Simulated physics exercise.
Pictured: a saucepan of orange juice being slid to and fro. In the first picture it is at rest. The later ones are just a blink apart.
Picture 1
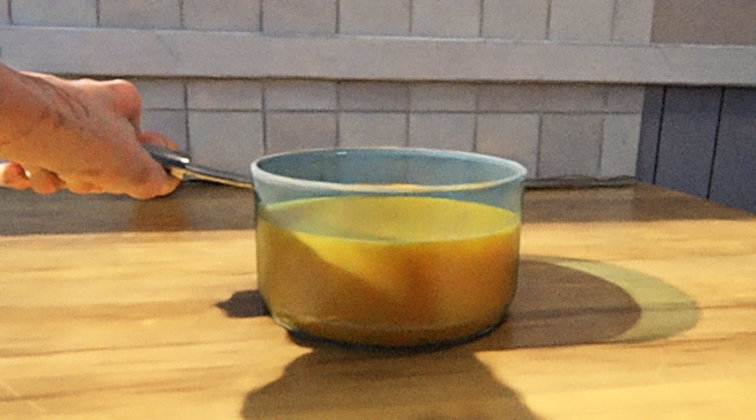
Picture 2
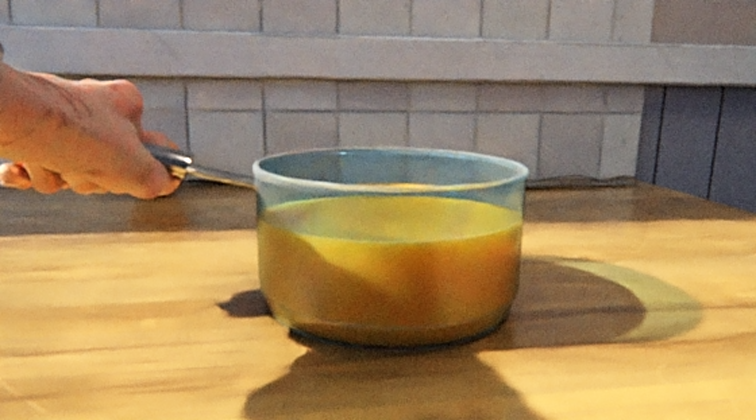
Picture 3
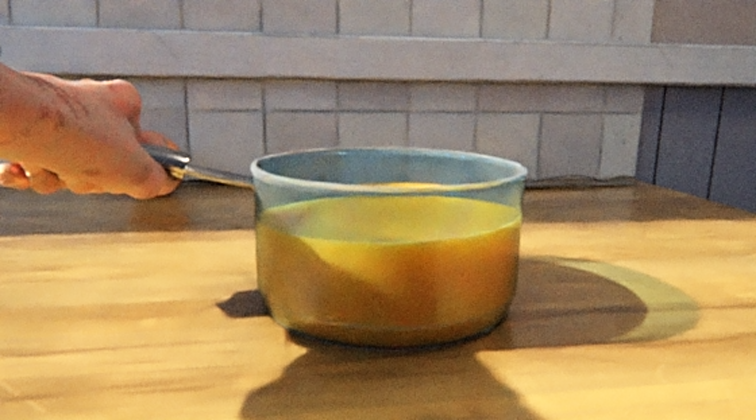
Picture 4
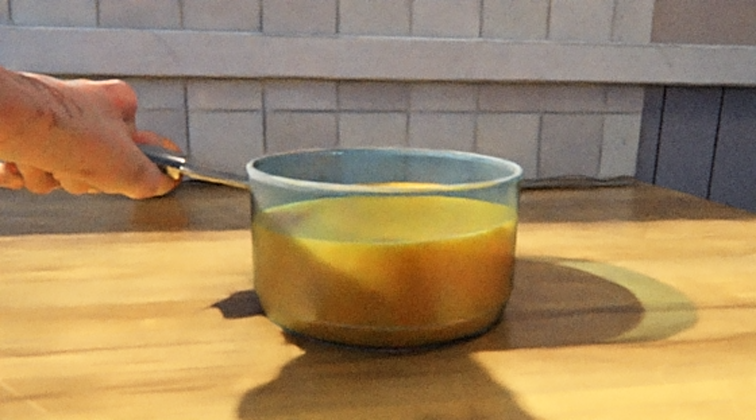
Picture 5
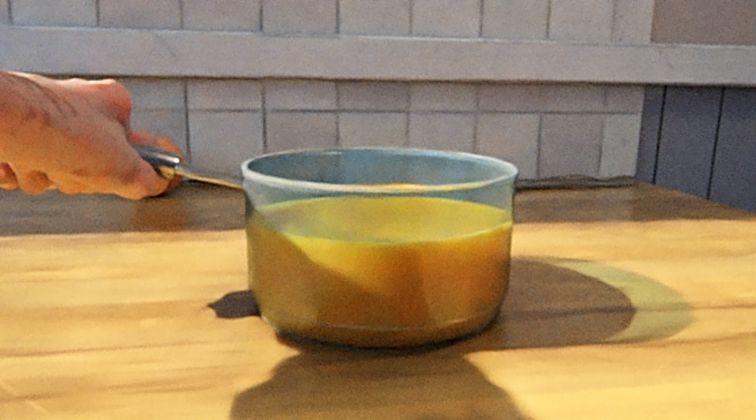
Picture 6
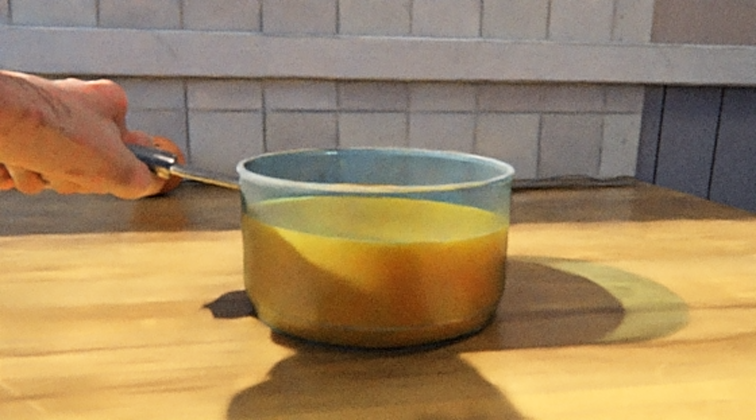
A glass saucepan about two thirds full of orange juice, its handle held by a hand at the left, stays nearly still on a wooden table, then slides slightly left, the juice's surface staying about level.
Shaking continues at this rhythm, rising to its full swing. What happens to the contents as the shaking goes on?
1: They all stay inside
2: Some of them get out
Option 1: They all stay inside.
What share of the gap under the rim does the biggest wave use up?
About 30 percent.
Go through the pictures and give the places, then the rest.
In the first frame, saucepan (388, 229) about two thirds full; at rest.
In the second frame, saucepan about two thirds full, surface at (389, 208); surface about level.
In the third frame, saucepan (388, 229) about two thirds full; surface about level.
In the fourth frame, saucepan about two thirds full, surface at (383, 208); surface about level.
In the fifth frame, saucepan (379, 229) about two thirds full; surface about level.
In the sixth frame, saucepan about two thirds full, surface at (376, 209); surface about level.
Shortly, the highest wave so far climbs under half way to the rim.
At the finish, the highest wave so far climbs under half way to the rim; nothing has left it.
